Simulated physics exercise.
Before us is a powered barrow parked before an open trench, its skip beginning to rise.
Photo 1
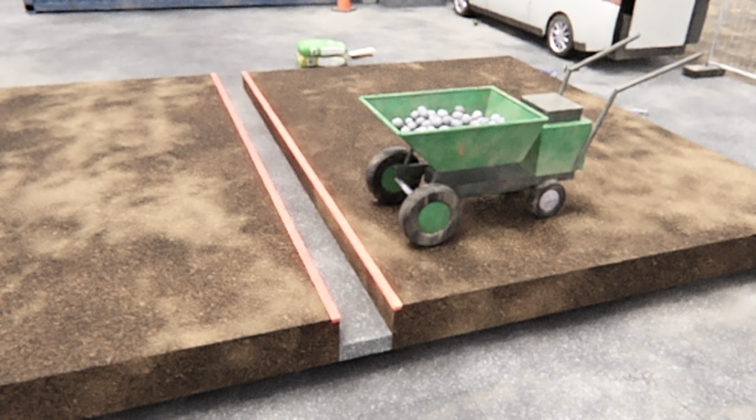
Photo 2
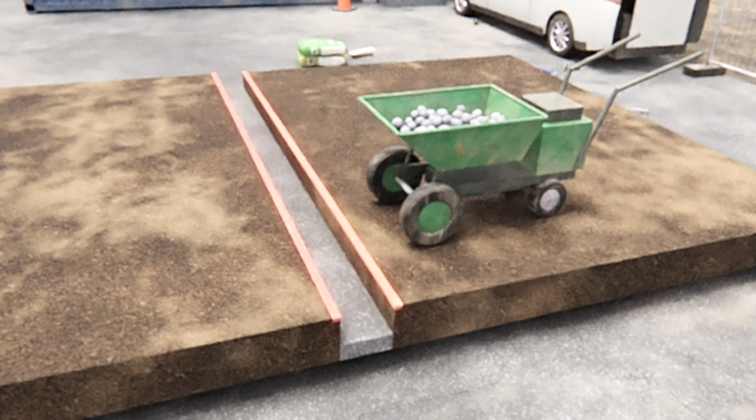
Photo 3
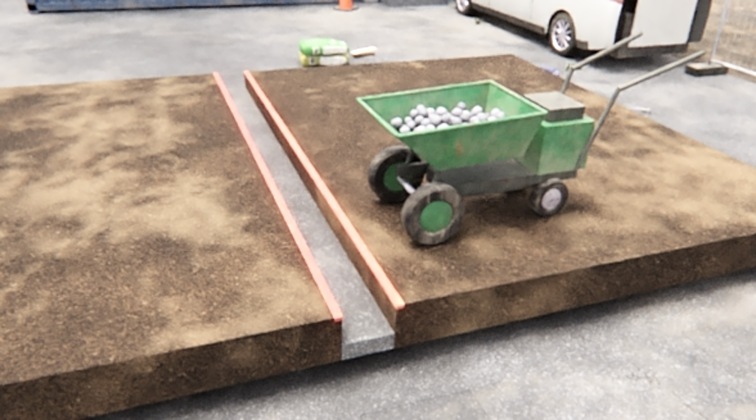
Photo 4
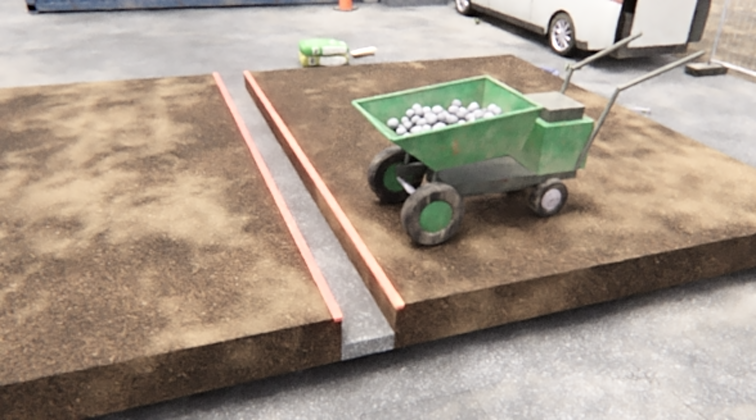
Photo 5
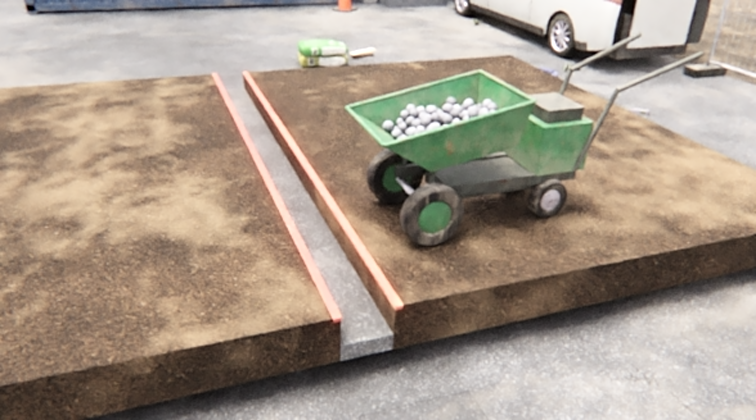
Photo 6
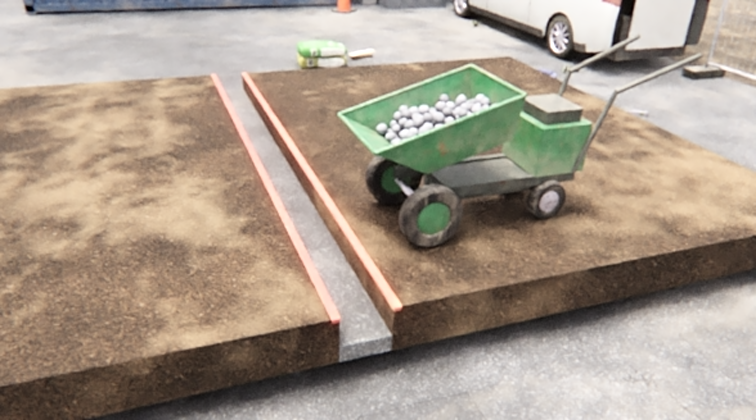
In the video, a green powered barrow loaded with round grey cobbles stands on brown soil beside a narrow, straight trench edged in orange. Its skip starts level, then gradually tilts toward the trench while the wheels stay in place.
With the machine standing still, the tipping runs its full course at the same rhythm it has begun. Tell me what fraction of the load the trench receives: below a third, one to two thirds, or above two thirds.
The trench receives one to two thirds.
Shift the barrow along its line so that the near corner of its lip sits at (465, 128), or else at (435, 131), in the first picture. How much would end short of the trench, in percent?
30 % then 0 %.
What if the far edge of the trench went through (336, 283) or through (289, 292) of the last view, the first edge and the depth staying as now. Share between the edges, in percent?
20 % and 100 %, give or take.
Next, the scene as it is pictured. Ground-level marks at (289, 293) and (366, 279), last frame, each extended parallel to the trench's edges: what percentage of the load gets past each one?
About 20 and 90 %.
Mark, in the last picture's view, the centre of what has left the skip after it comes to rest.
The centre comes to rest close to (304, 246).
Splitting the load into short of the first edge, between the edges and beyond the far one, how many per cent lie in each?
Approximate split: Short 0 percent, between 55 percent, beyond 35 percent.
Just after the last frame, skip tipped steeply; every one in the skip.
A moment on, skip tipped right over; roughly half in the skip; roughly a quarter in or heaped over the trench; roughly a quarter beyond it.
Further on, skip tipped right over; about a tenth in the skip; roughly half in or heaped over the trench; roughly a third beyond it.
When it is over, skip tipped right over; about a tenth in the skip; roughly half in or heaped over the trench; roughly a third beyond it.
